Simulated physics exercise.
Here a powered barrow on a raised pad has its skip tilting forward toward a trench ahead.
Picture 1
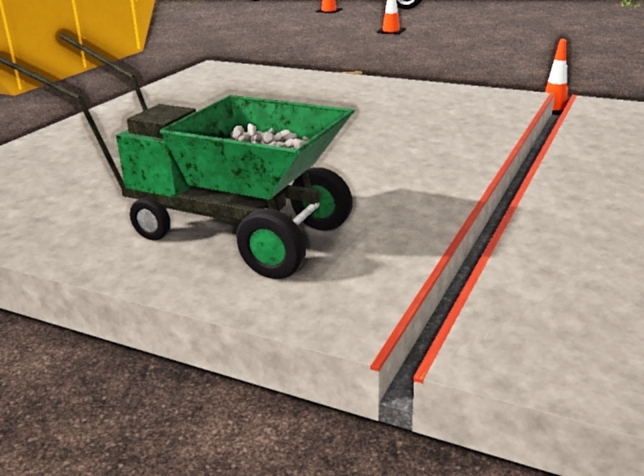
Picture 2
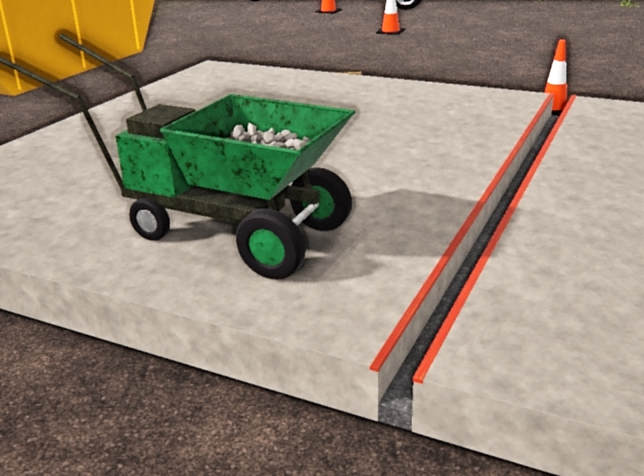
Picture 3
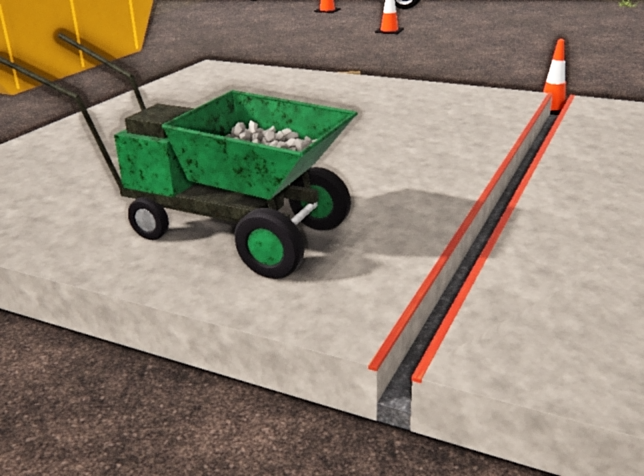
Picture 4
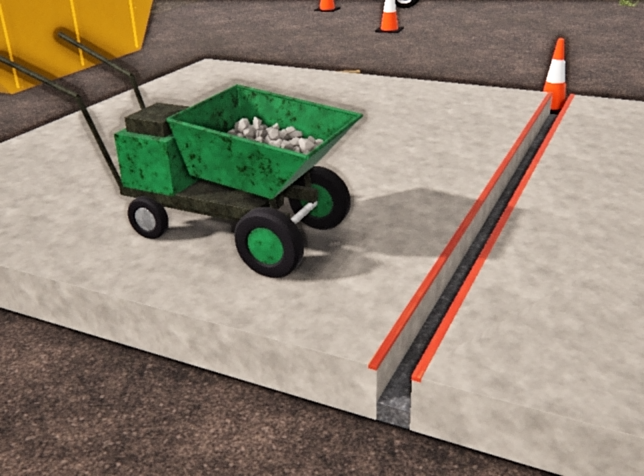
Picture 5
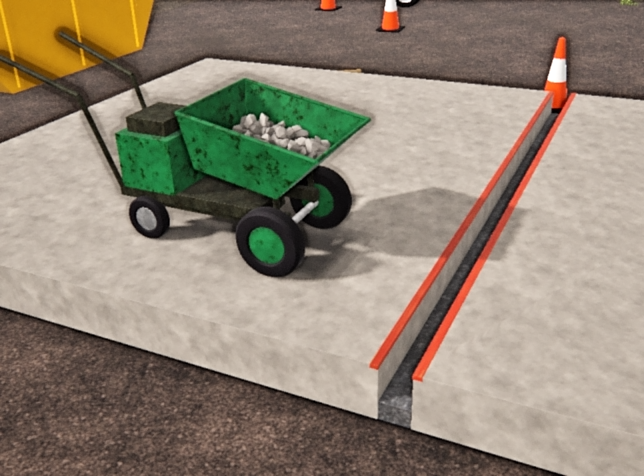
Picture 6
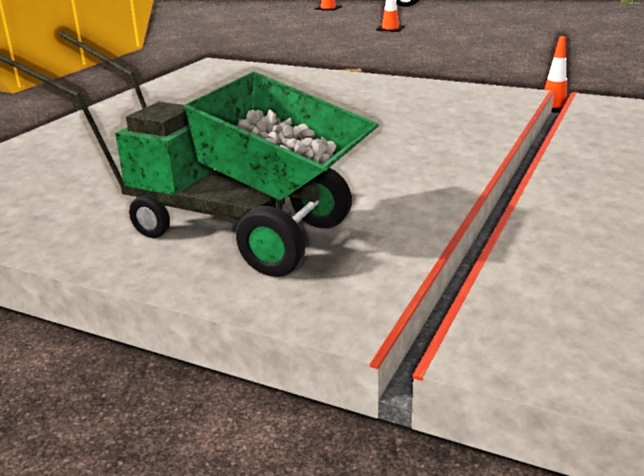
A green powered barrow holding broken stones stood still on a raised concrete pad, facing a narrow trench with orange edges, while its skip started out level and then gradually tilted forward to the right.
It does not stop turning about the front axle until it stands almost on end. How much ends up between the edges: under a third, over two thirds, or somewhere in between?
Well, the part that misses the trench is one-third to two-thirds of the load.
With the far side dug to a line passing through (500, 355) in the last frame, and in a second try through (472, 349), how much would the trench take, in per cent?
You'd get 50 in a hundred the first time and 50 in a hundred the second.
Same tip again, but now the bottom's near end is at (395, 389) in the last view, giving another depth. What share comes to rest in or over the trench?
About 50 %.
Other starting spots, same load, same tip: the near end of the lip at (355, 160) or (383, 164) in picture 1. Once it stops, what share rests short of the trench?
About 0 % and about 0 %.
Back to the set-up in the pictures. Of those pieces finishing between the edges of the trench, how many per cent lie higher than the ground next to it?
I'd put it near 0 in a hundred.
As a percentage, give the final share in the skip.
Estimate: 0 %, roughly.
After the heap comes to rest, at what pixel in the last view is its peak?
I'd put the summit somewhere around pixel (408, 262).
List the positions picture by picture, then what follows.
Lip of the skip (297, 152), level; top of the load (265, 147), broken stones; first edge of the trench (397, 332); far edge (438, 343), the trench under half as wide as the skip, and about as deep as wide, in the first frame.
Lip of the skip (298, 153), level; top of the load (255, 145), in the second frame.
Lip of the skip (301, 154), tipped barely; top of the load (256, 143), in the third frame.
Lip of the skip (307, 157), tipped a little; top of the load (251, 144), in the fourth frame.
Lip of the skip (316, 162), tipped a little; top of the load (248, 134), in the fifth frame.
Lip of the skip (325, 169), tipped clearly; top of the load (254, 131); first edge of the trench (396, 330); far edge (438, 340), in the sixth frame.
Just after the last frame, skip tipped steeply; every one in the skip.
A moment on, skip tipped steeply; almost all in the skip; just a few short of the trench.
Further on, skip tipped right over; roughly a quarter in the skip; roughly a third short of the trench; roughly a quarter in or heaped over the trench; just a few beyond it.
When it is over, skip tipped right over; just a few in the skip; roughly half short of the trench; roughly half in or heaped over the trench; just a few beyond it.
